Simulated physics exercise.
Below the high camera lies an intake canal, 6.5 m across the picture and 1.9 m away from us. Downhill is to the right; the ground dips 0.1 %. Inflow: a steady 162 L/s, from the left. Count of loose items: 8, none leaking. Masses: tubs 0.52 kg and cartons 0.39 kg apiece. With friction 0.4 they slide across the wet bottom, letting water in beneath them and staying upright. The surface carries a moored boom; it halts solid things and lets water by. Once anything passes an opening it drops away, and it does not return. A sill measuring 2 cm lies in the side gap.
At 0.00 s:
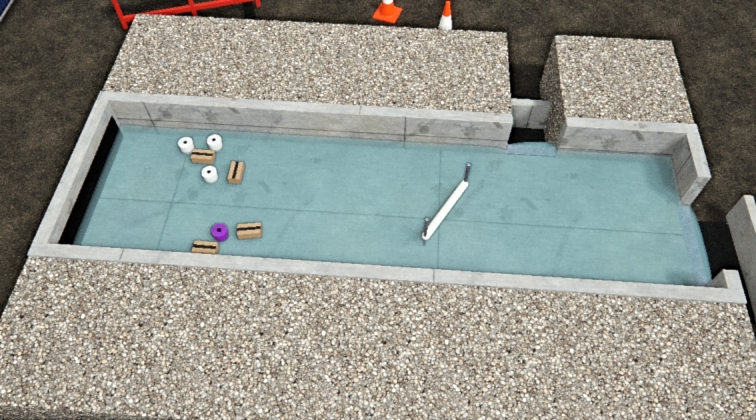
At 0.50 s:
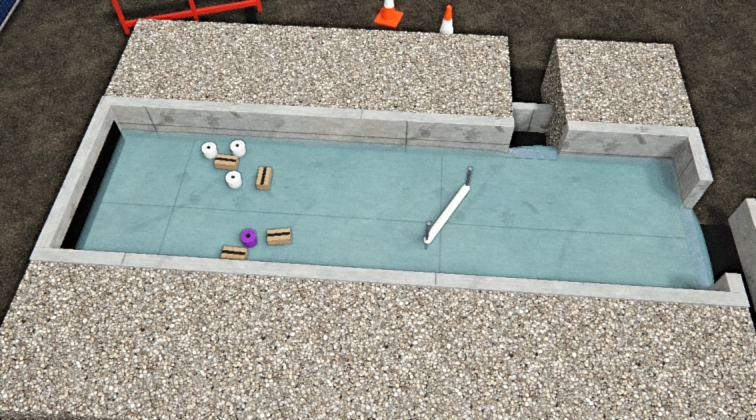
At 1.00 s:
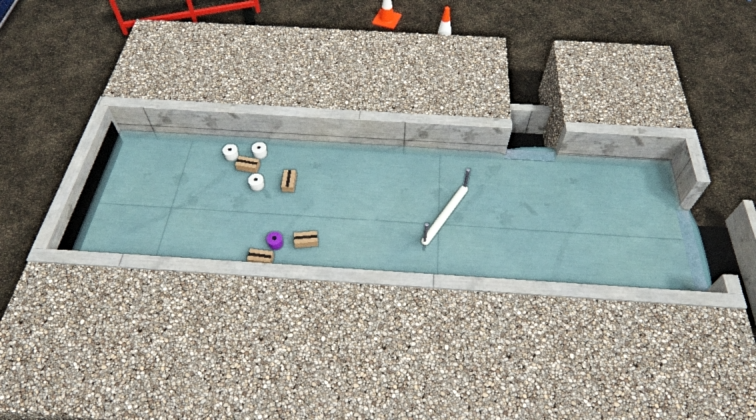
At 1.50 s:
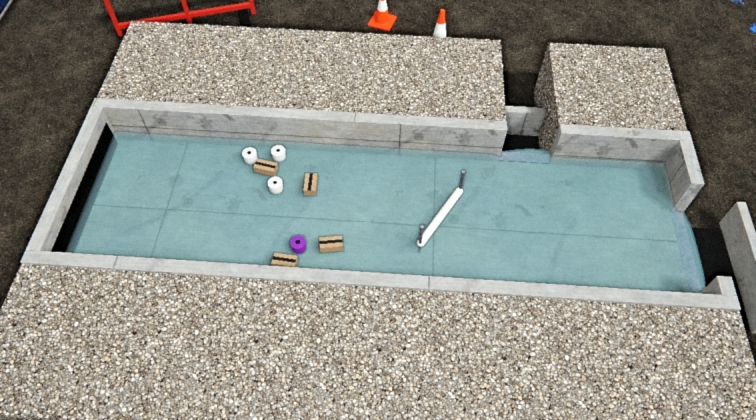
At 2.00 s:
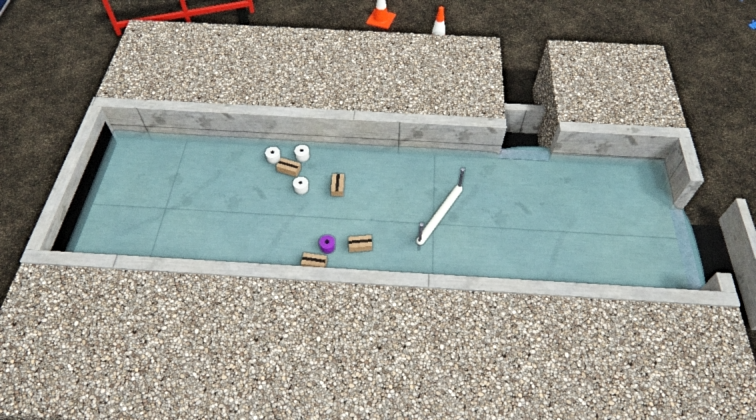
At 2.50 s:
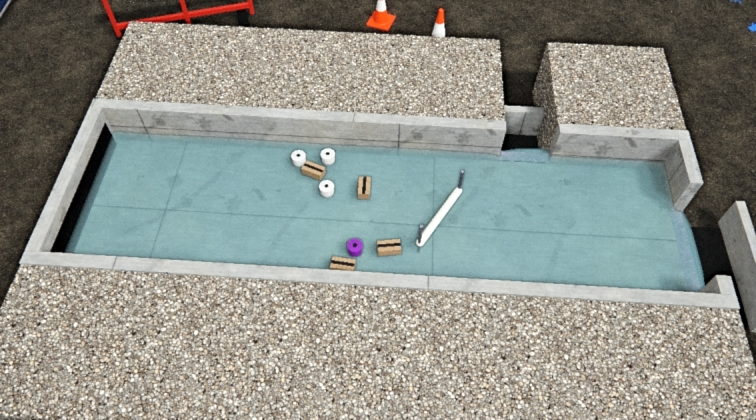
A shallow canal of blue-green water held three white tubs, a purple one and four brown cartons, which all drifted steadily right together from the left side toward a white slanted boom that stayed put.
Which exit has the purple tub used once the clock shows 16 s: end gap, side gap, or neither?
End opening.
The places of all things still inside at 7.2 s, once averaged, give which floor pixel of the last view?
At about (555, 242).
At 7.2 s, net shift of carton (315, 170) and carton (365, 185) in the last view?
Going in the order asked, I'd say washed out for the first and 350 cm for the second.
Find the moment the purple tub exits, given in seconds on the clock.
Around 10.0 seconds.
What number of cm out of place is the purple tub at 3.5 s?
Close to 200 cm.
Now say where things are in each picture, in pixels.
The first frame shows the purple tub at (219, 230) floats; about 1920 L in view; 0 of 8 have shifted.
The second frame shows the purple tub at (248, 236) floats, 29 cm from its start; 15 cm deep round most things; 8 of 8 have shifted.
The third frame shows the purple tub at (274, 238) floats, 59 cm from its start; 15 cm deep round most things; 8 of 8 have shifted.
The fourth frame shows the purple tub at (298, 242) floats, 88 cm from its start; about 1930 L in view; 8 of 8 have shifted.
The fifth frame shows the purple tub at (327, 242), afloat, 119 cm from its start; 15 cm deep round most things; 8 of 8 have shifted.
The sixth frame shows the purple tub at (355, 245), afloat, 148 cm from its start; about 1930 L in view; 8 of 8 have shifted.
After 3.5 s the purple tub is near (412, 247), 2.1 m from its start, afloat; 0 of 8 are out; 8 afloat.
After 7.2 s the purple tub is near (579, 271), 3.8 m from its start, afloat; 3 of 8 are out; 5 afloat.
After 12.0 s the purple tub has gone out by the end gap; 8 of 8 are out; 0 afloat.
After 16.0 s the purple tub has gone out by the end gap; 8 of 8 are out; 0 afloat.
